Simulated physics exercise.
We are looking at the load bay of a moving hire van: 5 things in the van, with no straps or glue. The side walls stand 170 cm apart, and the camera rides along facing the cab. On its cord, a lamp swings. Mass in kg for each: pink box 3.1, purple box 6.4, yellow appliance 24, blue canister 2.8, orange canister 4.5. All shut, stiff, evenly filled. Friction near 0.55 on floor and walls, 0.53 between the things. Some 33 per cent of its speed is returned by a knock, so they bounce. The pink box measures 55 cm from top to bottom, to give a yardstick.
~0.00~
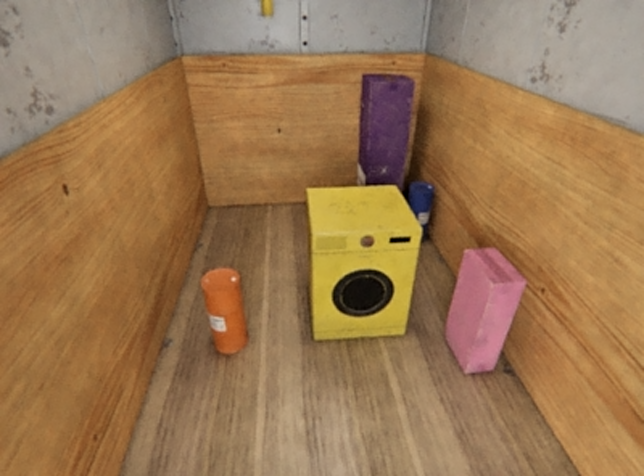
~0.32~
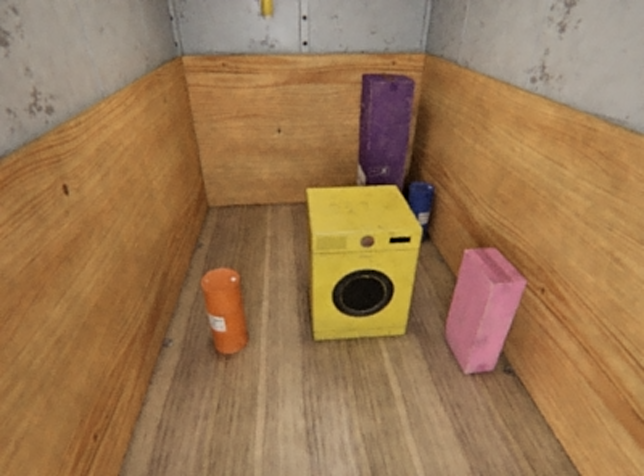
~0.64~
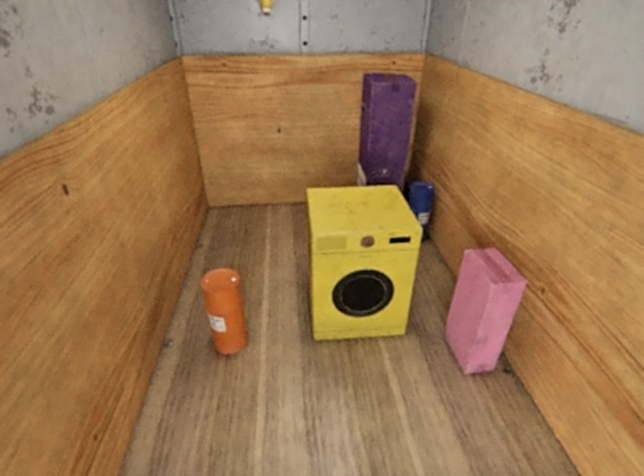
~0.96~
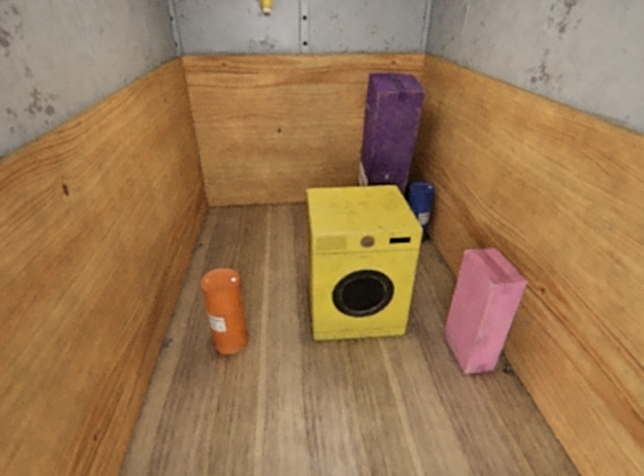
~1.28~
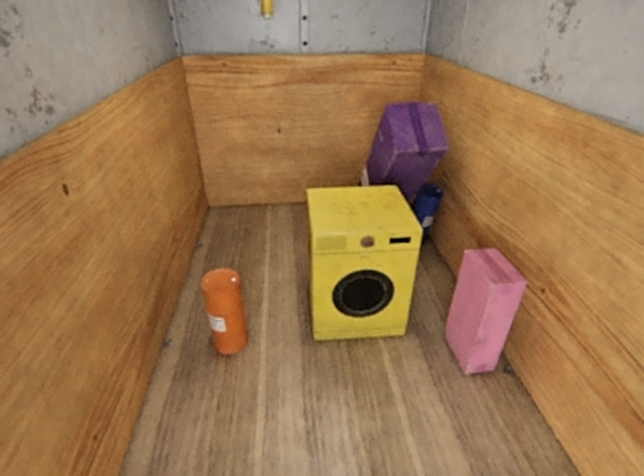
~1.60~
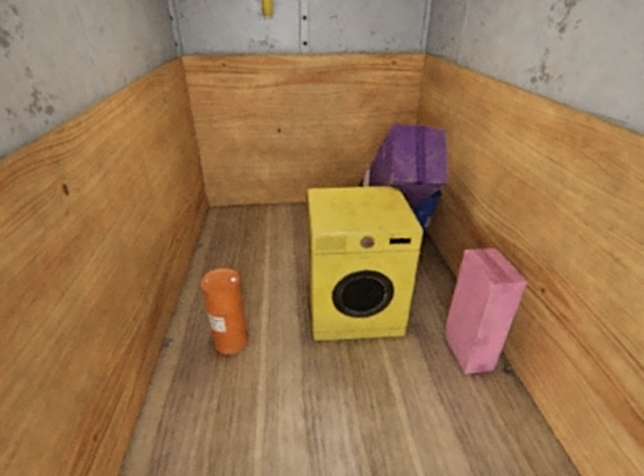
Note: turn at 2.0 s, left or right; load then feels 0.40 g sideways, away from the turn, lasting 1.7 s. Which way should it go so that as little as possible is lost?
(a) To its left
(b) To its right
Answer: A.
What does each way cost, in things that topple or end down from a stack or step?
Results - left: 1, right: 3.
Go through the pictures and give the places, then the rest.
The first picture shows smooth; pink box (479, 312); purple box (381, 153).
The second picture shows push 0.30 g backwards; orange canister (226, 312); yellow appliance (356, 262).
The third picture shows push 0.34 g backwards; purple box (382, 153) 2 cm from its spot; blue canister (418, 213).
The fourth picture shows push 0.34 g backwards; purple box (385, 155) tilted 11°; yellow appliance (356, 262).
The fifth picture shows smooth; purple box (393, 173) tilted 39°; orange canister (226, 312).
The sixth picture shows smooth; pink box (480, 312); purple box (394, 183) tilted 49°.
Turning left. By 2.40 s, push 0.40 g right; purple box tilted 50° near (396, 183); pink box tilted 4° near (484, 311); blue canister tilted 10°.
By 4.10 s, smooth; purple box tilted 51° near (397, 183); pink box tilted 4° near (477, 311); blue canister tilted 8°.
By 5.00 s, smooth; purple box tilted 47° near (389, 184); pink box tilted 4° near (477, 311); blue canister 3 cm from its spot.
When it is over (6.4 s), lying over in the van, purple box; the other 4 within 15 cm of the start. End places, in pixels of the last picture, pink box near (481, 312), purple box near (388, 184).
Turning right instead, pink box, purple box and blue canister tipped over or down from a stack or step, 3 of 5 in all.
